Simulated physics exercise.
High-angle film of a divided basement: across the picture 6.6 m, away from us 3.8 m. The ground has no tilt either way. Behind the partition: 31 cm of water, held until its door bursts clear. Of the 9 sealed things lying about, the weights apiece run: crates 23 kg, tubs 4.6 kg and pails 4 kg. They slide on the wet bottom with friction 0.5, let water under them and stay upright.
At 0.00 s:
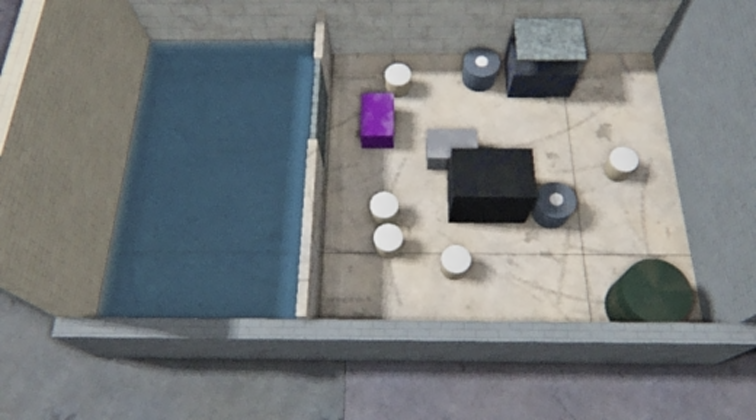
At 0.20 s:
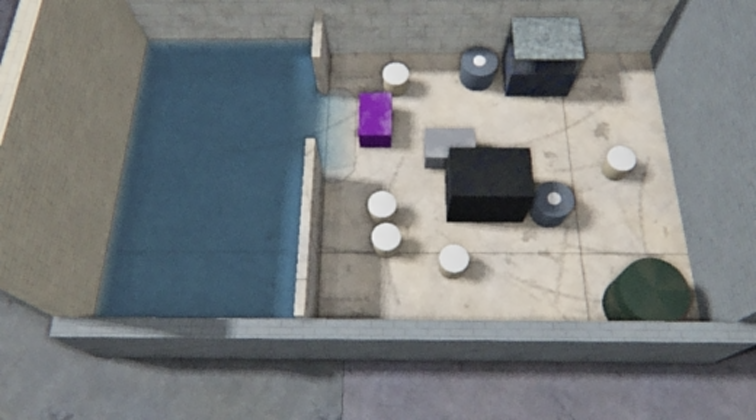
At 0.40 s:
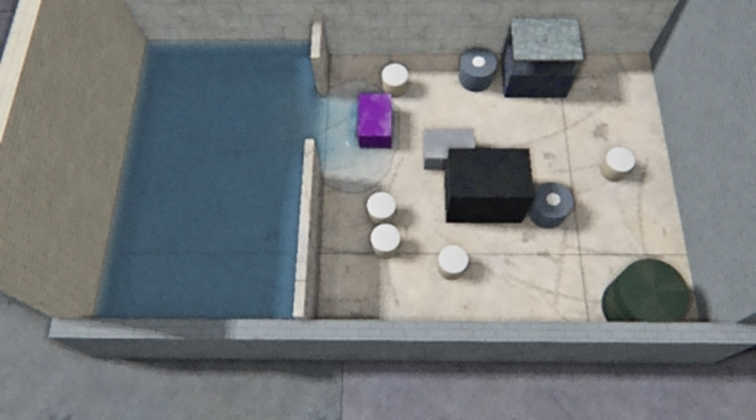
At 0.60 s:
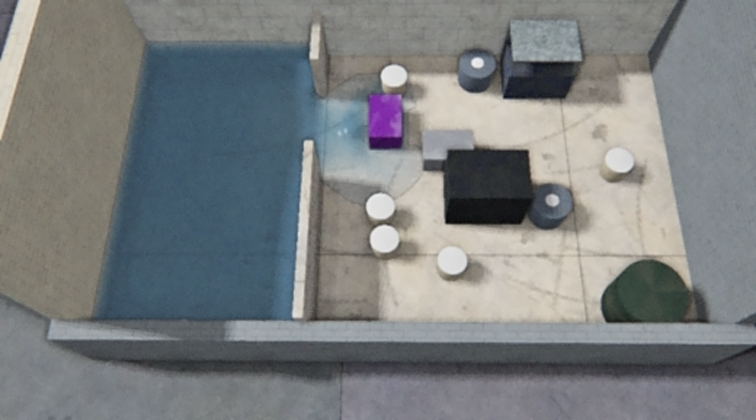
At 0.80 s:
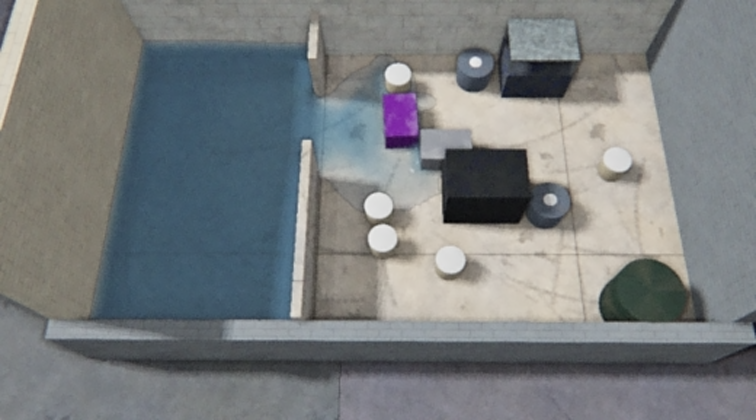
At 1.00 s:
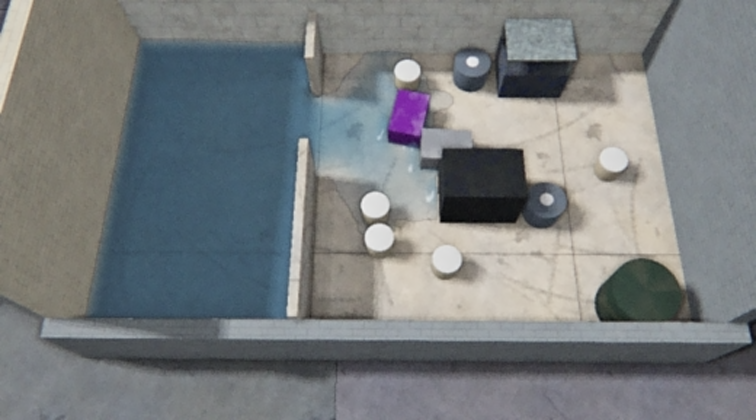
In a walled concrete basement, a gap opened in the partition and water spread in from the left, pushing the purple crate a short way right and nudging a white pail beside it.
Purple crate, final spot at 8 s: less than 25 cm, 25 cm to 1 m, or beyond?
Beyond.
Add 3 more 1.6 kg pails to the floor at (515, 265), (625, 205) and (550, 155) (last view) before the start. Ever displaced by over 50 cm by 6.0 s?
In sequence: Falls below it / exceeds it / exceeds it.
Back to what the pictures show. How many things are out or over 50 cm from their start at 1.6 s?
I make it 2.
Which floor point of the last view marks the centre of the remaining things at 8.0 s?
Near (520, 205).
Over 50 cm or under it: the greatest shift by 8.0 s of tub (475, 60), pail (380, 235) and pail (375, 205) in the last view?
Result by item: Goes farther; stays closer; stays closer.
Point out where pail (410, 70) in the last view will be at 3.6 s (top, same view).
About pixel (447, 47).
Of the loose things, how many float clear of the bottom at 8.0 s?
Total: 8.
After 1.6 s the purple crate is near (446, 106), 1.0 m from its start, aground; 1 afloat.
After 3.6 s the purple crate is near (528, 110), 1.9 m from its start, aground; 2 afloat.
After 5.6 s the purple crate is near (632, 83), 3.3 m from its start, afloat; 6 afloat.
After 8.0 s the purple crate is near (595, 78), 2.8 m from its start, afloat; 8 afloat.
